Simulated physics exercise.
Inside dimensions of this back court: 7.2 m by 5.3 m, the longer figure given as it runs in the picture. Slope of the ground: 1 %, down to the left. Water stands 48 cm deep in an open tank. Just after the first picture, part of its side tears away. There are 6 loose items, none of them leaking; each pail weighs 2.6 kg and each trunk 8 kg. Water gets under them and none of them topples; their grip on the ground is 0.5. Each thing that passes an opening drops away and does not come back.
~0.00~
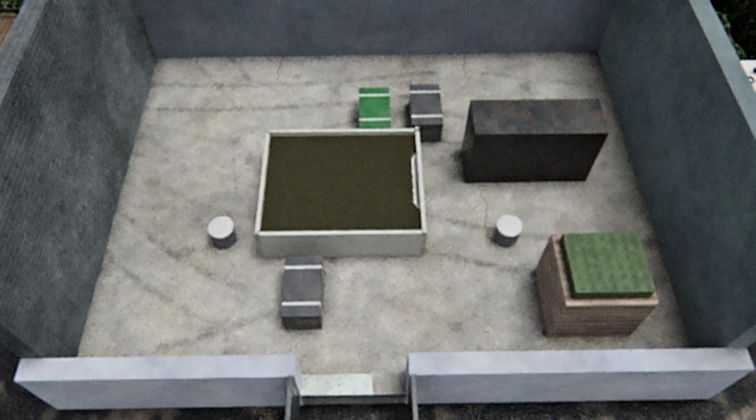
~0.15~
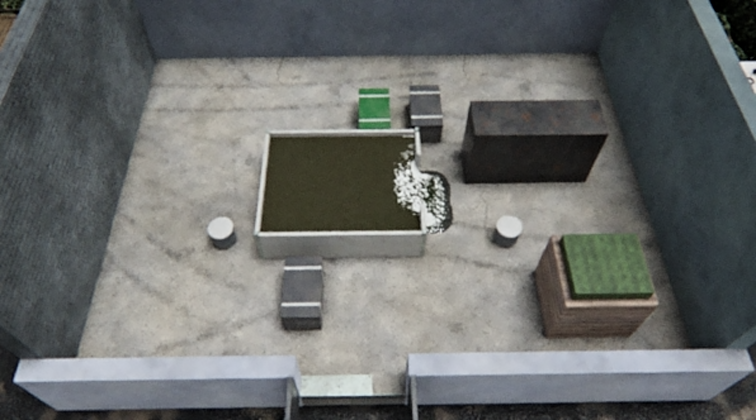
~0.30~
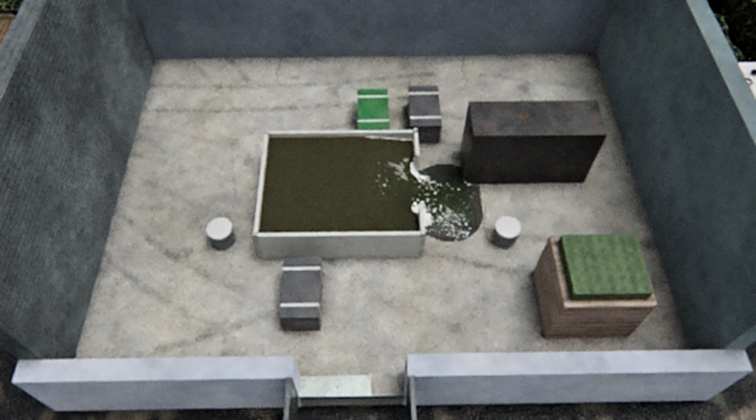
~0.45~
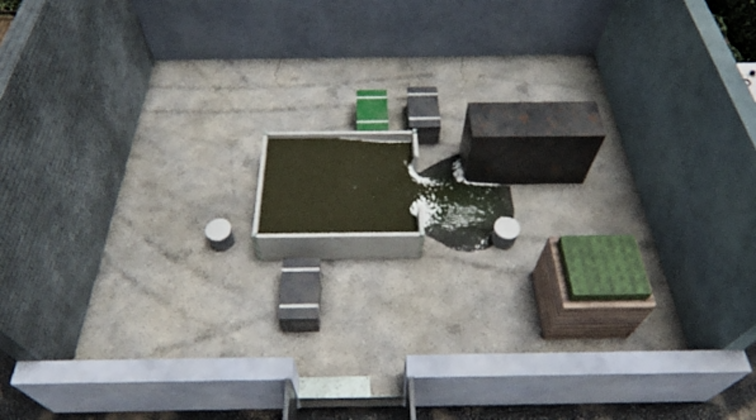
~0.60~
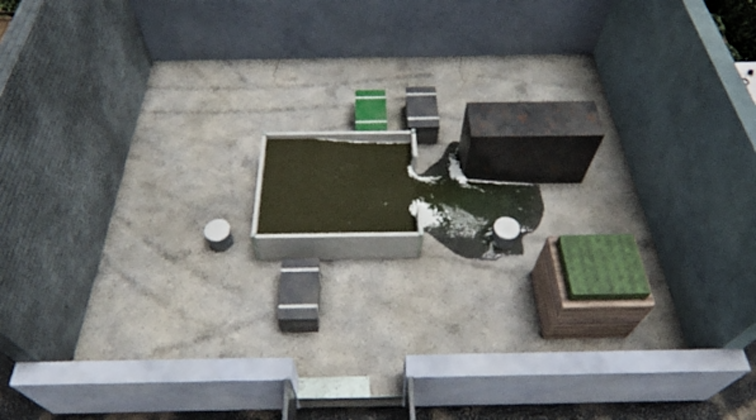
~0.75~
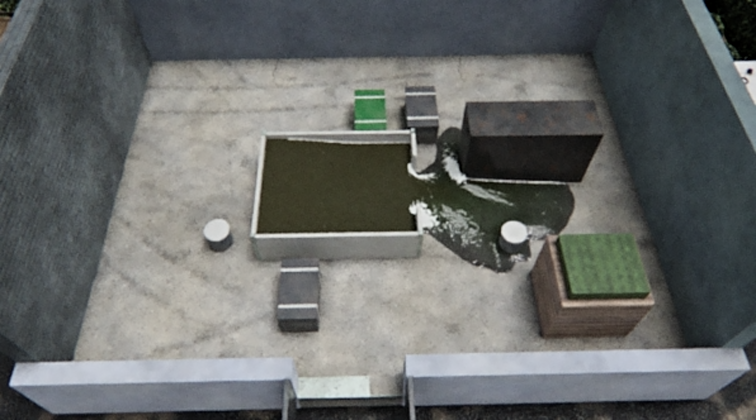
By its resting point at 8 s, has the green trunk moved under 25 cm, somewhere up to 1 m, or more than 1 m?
Expect a moderate change in position.
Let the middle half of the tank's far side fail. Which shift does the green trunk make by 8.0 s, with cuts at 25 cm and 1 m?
My answer is that the green trunk is flushed far out.
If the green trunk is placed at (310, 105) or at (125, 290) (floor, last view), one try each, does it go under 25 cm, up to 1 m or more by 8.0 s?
Well, it scarcely moves on the first try and scarcely moves on the second.
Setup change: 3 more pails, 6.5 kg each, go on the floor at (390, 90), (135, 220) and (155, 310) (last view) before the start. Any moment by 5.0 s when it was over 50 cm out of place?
The first one ends up inside that, the second inside that, the third inside that.
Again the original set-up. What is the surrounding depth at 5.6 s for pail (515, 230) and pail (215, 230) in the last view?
Around 3 cm and 0 cm.
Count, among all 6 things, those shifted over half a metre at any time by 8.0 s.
I get 3.
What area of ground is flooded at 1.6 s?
Roughly 11.0 m2 of it is wet.
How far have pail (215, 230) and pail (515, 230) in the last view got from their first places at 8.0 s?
First 0 cm, then 400 cm.
After 1.6 s the green trunk is near (371, 109), 0.0 m from its start, aground; 0 of 6 are out; 1 afloat.
After 3.6 s the green trunk is near (347, 110), 0.3 m from its start, aground; 0 of 6 are out; 1 afloat.
After 5.6 s the green trunk is near (344, 110), 0.4 m from its start, aground; 0 of 6 are out; 1 afloat.
After 8.0 s the green trunk is near (337, 112), 0.5 m from its start, aground; 0 of 6 are out; 0 afloat.
